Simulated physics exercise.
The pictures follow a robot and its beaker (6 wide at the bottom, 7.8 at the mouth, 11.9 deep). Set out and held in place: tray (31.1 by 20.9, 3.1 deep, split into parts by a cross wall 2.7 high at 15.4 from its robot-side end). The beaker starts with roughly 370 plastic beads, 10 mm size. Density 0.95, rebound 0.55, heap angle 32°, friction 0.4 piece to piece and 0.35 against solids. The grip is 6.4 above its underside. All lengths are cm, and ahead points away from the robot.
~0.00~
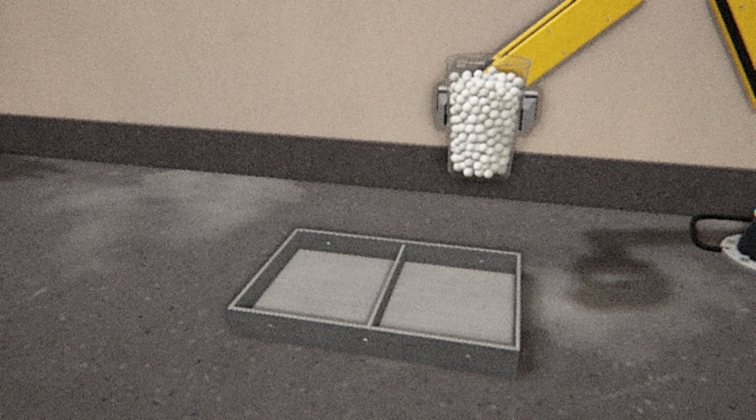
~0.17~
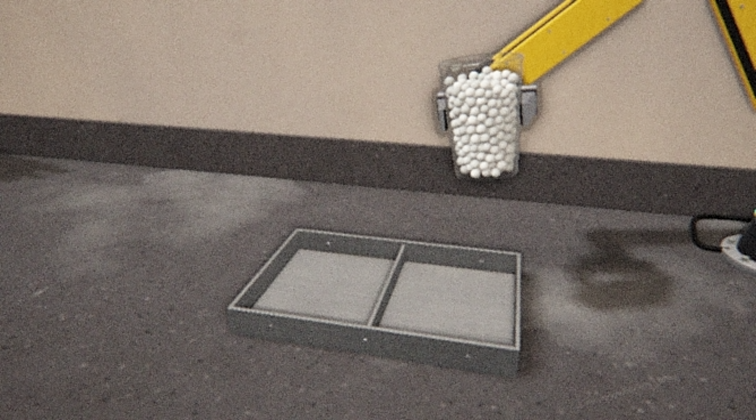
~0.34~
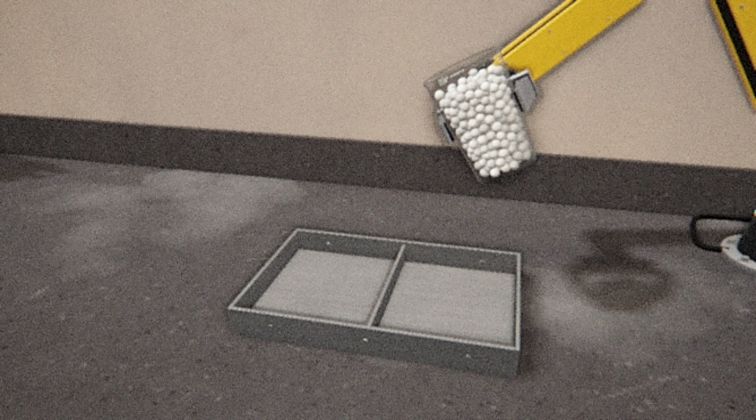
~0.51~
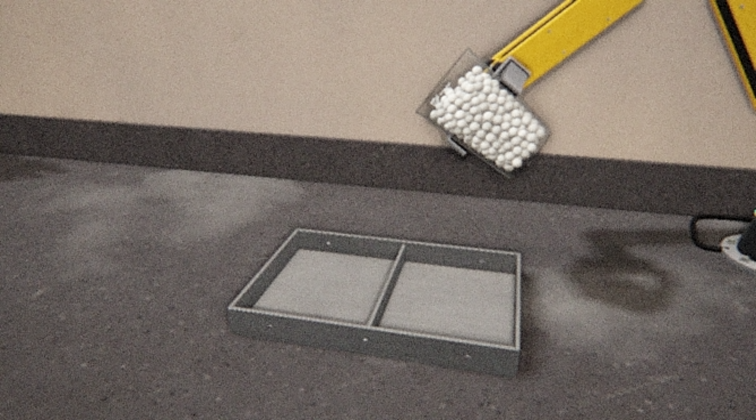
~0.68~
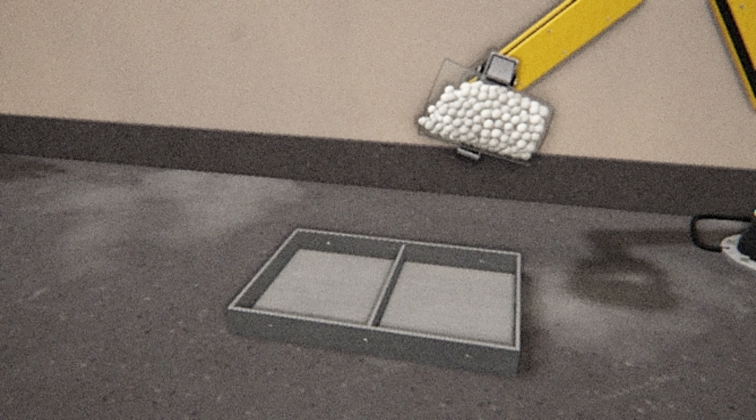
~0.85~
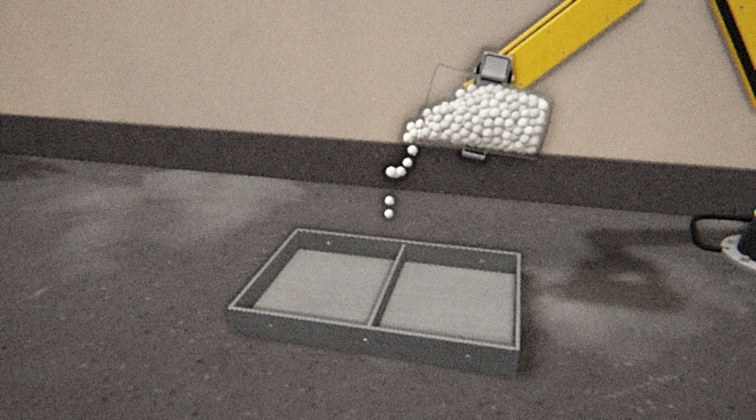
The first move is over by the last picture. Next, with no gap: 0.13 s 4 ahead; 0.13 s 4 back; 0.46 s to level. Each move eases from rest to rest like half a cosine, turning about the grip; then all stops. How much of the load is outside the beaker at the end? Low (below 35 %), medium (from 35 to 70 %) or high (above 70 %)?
A medium share, from 35 to 70 %, ends outside the beaker.
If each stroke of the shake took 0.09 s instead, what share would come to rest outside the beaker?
It would be near 65 per cent.
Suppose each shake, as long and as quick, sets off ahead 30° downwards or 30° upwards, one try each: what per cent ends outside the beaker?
Some 30 and 50 per cent.
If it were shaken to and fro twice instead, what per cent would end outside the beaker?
In that case some 65 per cent.
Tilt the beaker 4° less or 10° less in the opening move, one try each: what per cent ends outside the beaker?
About 35 and 25 per cent.
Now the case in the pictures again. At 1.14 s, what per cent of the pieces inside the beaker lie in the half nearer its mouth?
About 60 per cent.
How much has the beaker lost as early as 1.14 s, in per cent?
About 35 per cent by then.
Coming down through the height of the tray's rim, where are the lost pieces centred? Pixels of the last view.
Around (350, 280).
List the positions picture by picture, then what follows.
The beaker middle at (483, 119), level; upper third of the load around (486, 94), from x 455 to 520, top at y 70; 369 in the beaker, in the first picture.
The beaker middle at (484, 119), tilted 8° forward; upper third of the load around (484, 93), from x 450 to 515, top at y 70, in the second picture.
The beaker middle at (485, 119), tilted 28° forward; upper third of the load around (481, 95), from x 440 to 525, top at y 70, in the third picture.
The beaker middle at (487, 118), tilted 53° forward; upper third of the load around (477, 99), from x 435 to 540, top at y 70, in the fourth picture.
The beaker middle at (487, 117), tilted 73° forward; upper third of the load around (482, 103), from x 425 to 545, top at y 85, in the fifth picture.
The beaker middle at (488, 116), tilted 81° forward; upper third of the load around (495, 106), from x 390 to 545, top at y 90; 361 in the beaker, 8 in flight or on a rim, in the sixth picture.
After 1.14 s, tilted 80° forward, highest piece 25 above the table; 231 in the beaker, 18 in the far-side part, 1 in the robot-side part, 119 in flight or on a rim.
After 1.43 s, tilted 18° forward, highest piece 28 above the table; 199 in the beaker, 144 in the far-side part, 17 in the robot-side part, 4 on the table or floor, 5 in flight or on a rim.
After 1.77 s, level, highest piece 26 above the table; 199 in the beaker, 147 in the far-side part, 18 in the robot-side part, 5 on the table or floor.
After 2.82 s, level, highest piece 26 above the table; 199 in the beaker, 147 in the far-side part, 18 in the robot-side part, 5 on the table or floor.
In the end, 199 in the beaker, 147 in the far-side part, 18 in the robot-side part, 5 on the table or floor. That is 46 % outside the beaker.
